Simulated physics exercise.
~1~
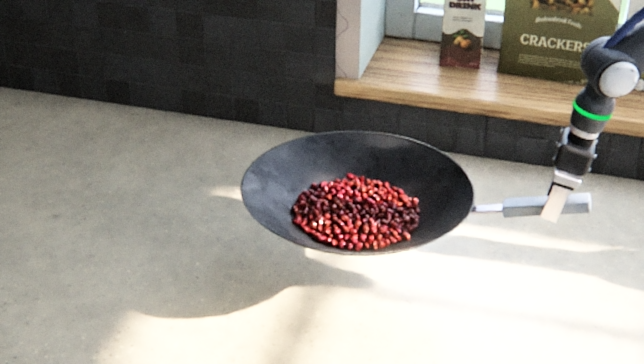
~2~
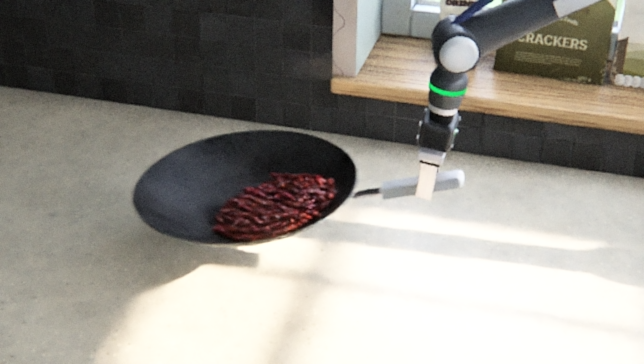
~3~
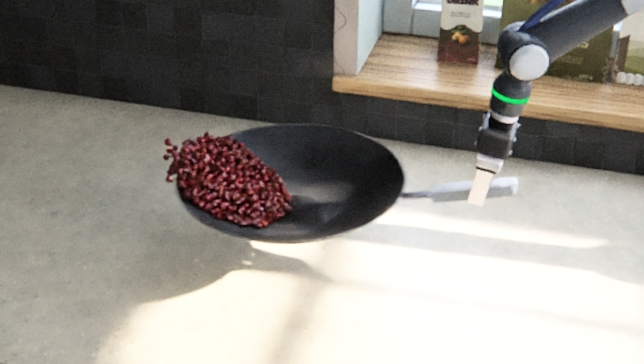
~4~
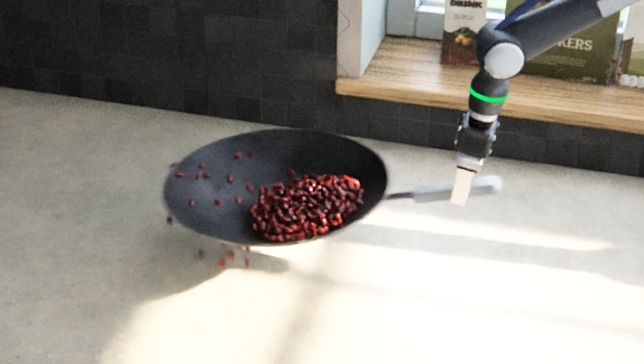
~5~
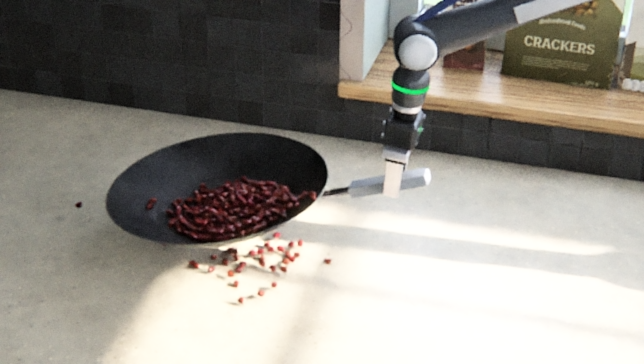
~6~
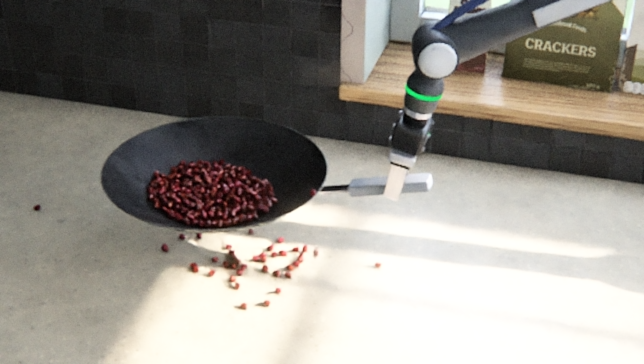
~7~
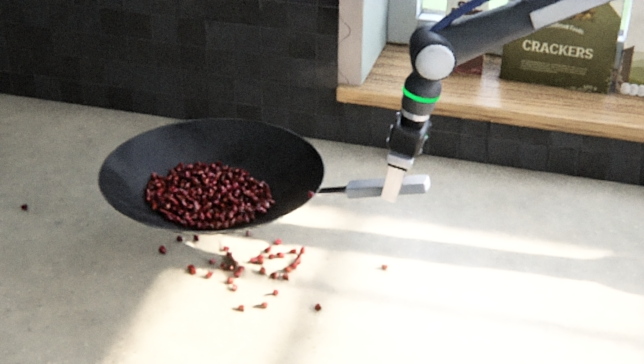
At first, a robot arm holds a dark wok with a heap of red beans over a pale counter, near a window ledge with cracker boxes. The arm swings the wok to the left, and the beans blur as they slide inside it. It then moves back to the right, and the beans pile up against the left rim. As the wok heads left again, most of them tumble back in while a few fly out and drop below. Finally the wok comes to rest, still held up, with most beans inside and a small scattering on the counter.
